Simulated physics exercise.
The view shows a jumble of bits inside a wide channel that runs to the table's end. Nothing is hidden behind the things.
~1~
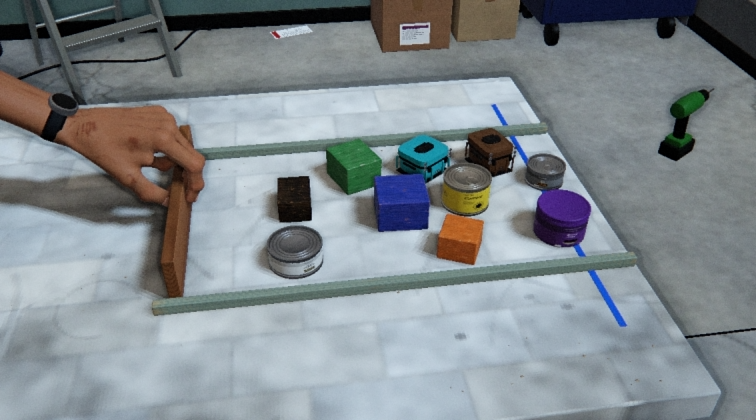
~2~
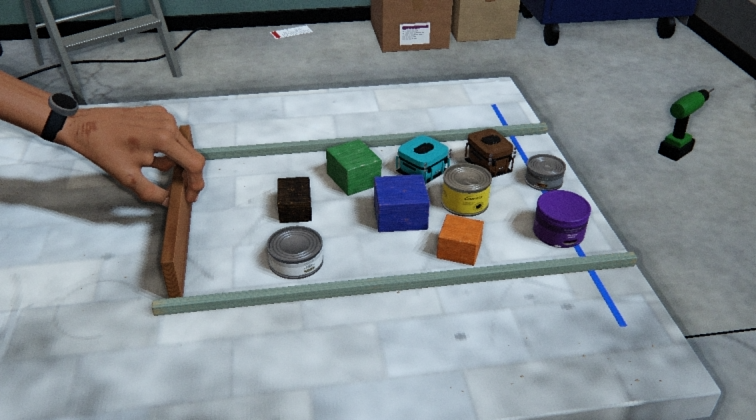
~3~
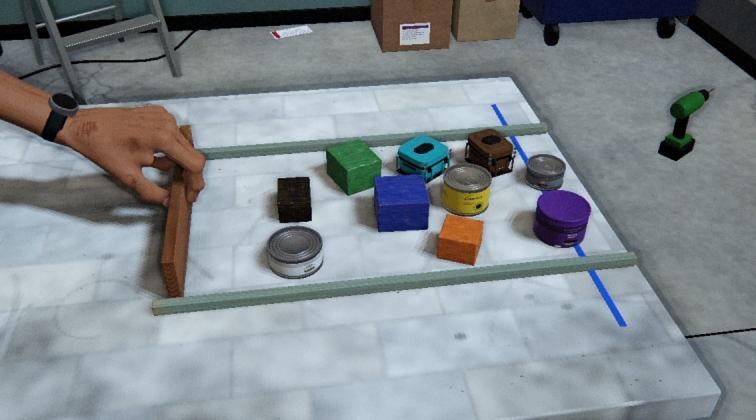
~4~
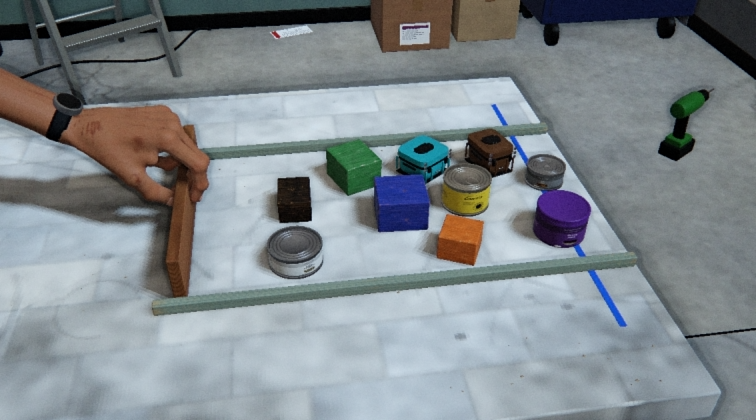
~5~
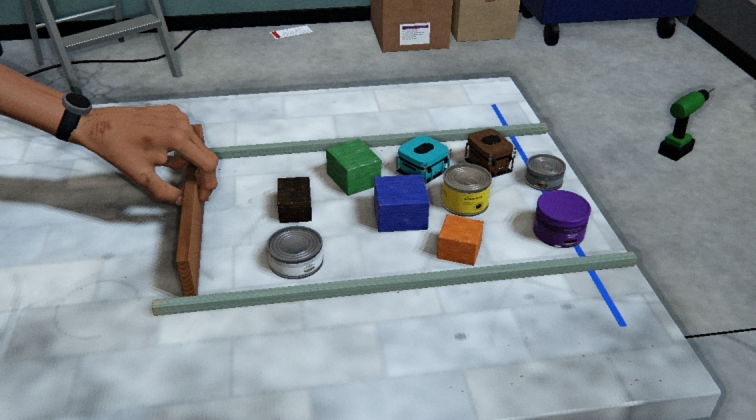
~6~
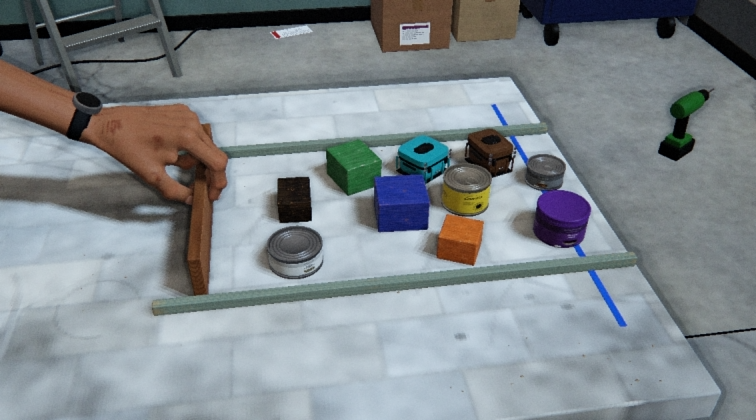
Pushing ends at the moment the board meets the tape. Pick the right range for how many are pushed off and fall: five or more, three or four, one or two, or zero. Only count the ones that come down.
The right range is five or more.
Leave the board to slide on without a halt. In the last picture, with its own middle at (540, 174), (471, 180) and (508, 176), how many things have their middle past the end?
Per position: 7 / 1 / 4.
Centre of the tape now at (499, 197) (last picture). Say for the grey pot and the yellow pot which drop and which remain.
Grey pot down, yellow pot down.
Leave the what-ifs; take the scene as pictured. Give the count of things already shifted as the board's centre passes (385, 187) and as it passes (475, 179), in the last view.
At the first spot 8, then 10.
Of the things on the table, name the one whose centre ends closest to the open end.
That one is the green block.
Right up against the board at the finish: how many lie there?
So the total is 3.
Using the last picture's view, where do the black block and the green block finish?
They come to rest around (558, 178) and (556, 147).
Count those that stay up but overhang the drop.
My count gives 2.
Soon after, none off yet; grey pot at rest near (545, 173); purple tub at rest near (561, 219); brown case at rest near (490, 153).
At rest, the number that fall off is five or more; fallen, blue block, turquoise case, orange block, yellow pot, brown case, purple tub and grey pot.
